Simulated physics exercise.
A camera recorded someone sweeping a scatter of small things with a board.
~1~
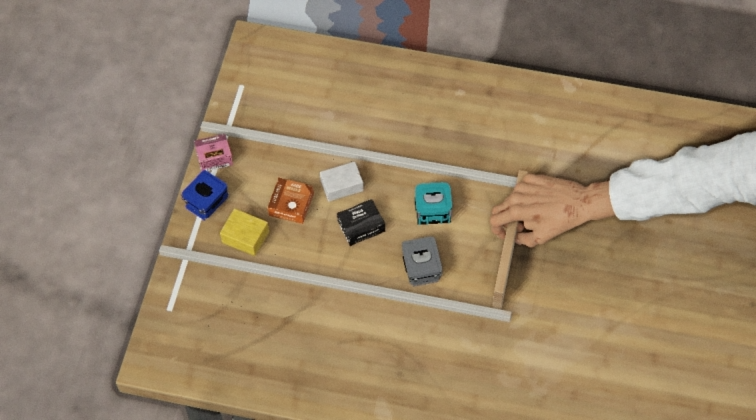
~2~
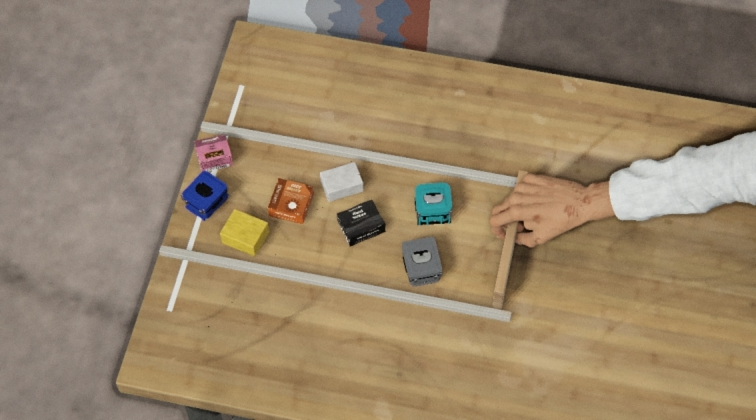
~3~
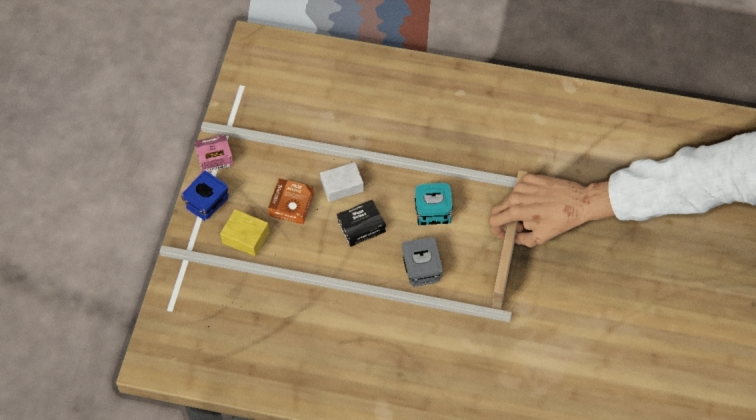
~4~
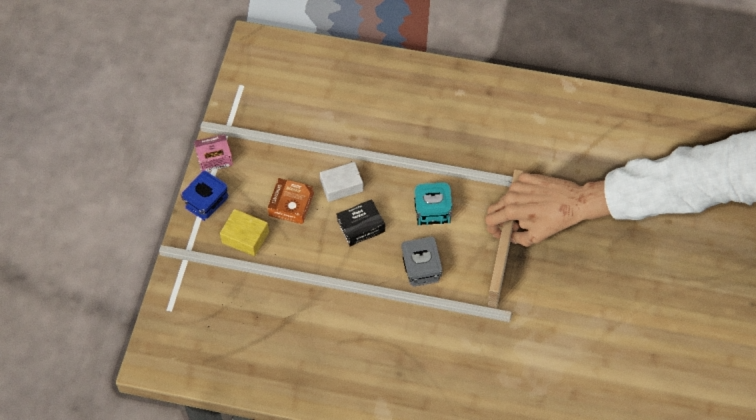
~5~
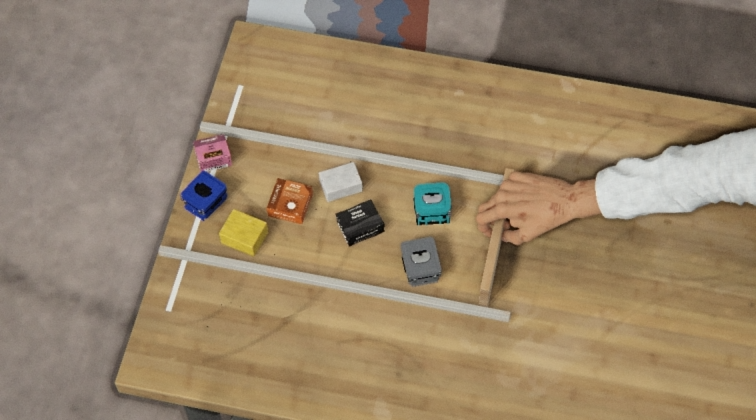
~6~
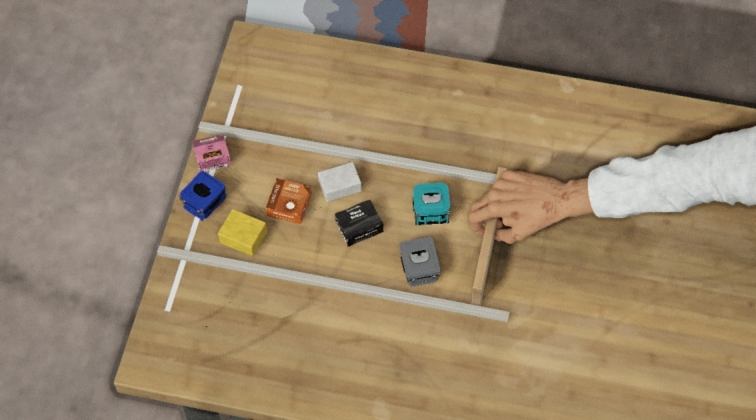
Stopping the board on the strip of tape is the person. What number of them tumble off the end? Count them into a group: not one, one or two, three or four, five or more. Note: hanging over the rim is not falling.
Looks like at least five go over the edge.
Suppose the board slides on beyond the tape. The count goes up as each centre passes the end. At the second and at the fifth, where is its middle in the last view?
First about (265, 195), next about (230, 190).
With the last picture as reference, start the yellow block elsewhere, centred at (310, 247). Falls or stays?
Observed: The yellow block is not kept up.
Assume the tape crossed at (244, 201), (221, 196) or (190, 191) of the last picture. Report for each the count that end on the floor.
In order: 3, 5 and 8.
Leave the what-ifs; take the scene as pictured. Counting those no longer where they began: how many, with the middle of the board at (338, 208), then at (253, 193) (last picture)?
At the first place 5, at the second 8.
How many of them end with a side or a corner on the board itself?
That number would be 2.
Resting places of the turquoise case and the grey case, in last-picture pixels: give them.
The turquoise case finishes at (197, 157); the grey case finishes at (179, 215).
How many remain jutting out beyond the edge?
The total would be 2.
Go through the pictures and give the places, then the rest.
Pink box (214, 153); blue case (206, 196); yellow block (245, 233); board (510, 239); tape (207, 193), in the first picture.
Blue case (206, 196); grey case (422, 262), in the second picture.
Yellow block (245, 233); white block (342, 182), in the third picture.
Pink box (214, 153); board (506, 239), in the fourth picture.
Blue case (205, 196); black box (360, 223), in the fifth picture.
Pink box (212, 153); blue case (204, 196); yellow block (243, 233); board (489, 236); tape (205, 193), in the sixth picture.
A little later, none off yet; pink box at rest near (212, 153); blue case at rest near (204, 196); yellow block at rest near (243, 233).
Next, none off yet; pink box at rest near (212, 153); blue case at rest near (202, 196); yellow block at rest near (243, 233).
Later still, one off so far; pink box shifted about its own width near (184, 139); blue case dropping near (165, 307); yellow block shifted about its own width near (194, 228).
When it is over, the number that fall off is five or more; down, black box, white block, orange box, yellow block, blue case and pink box.
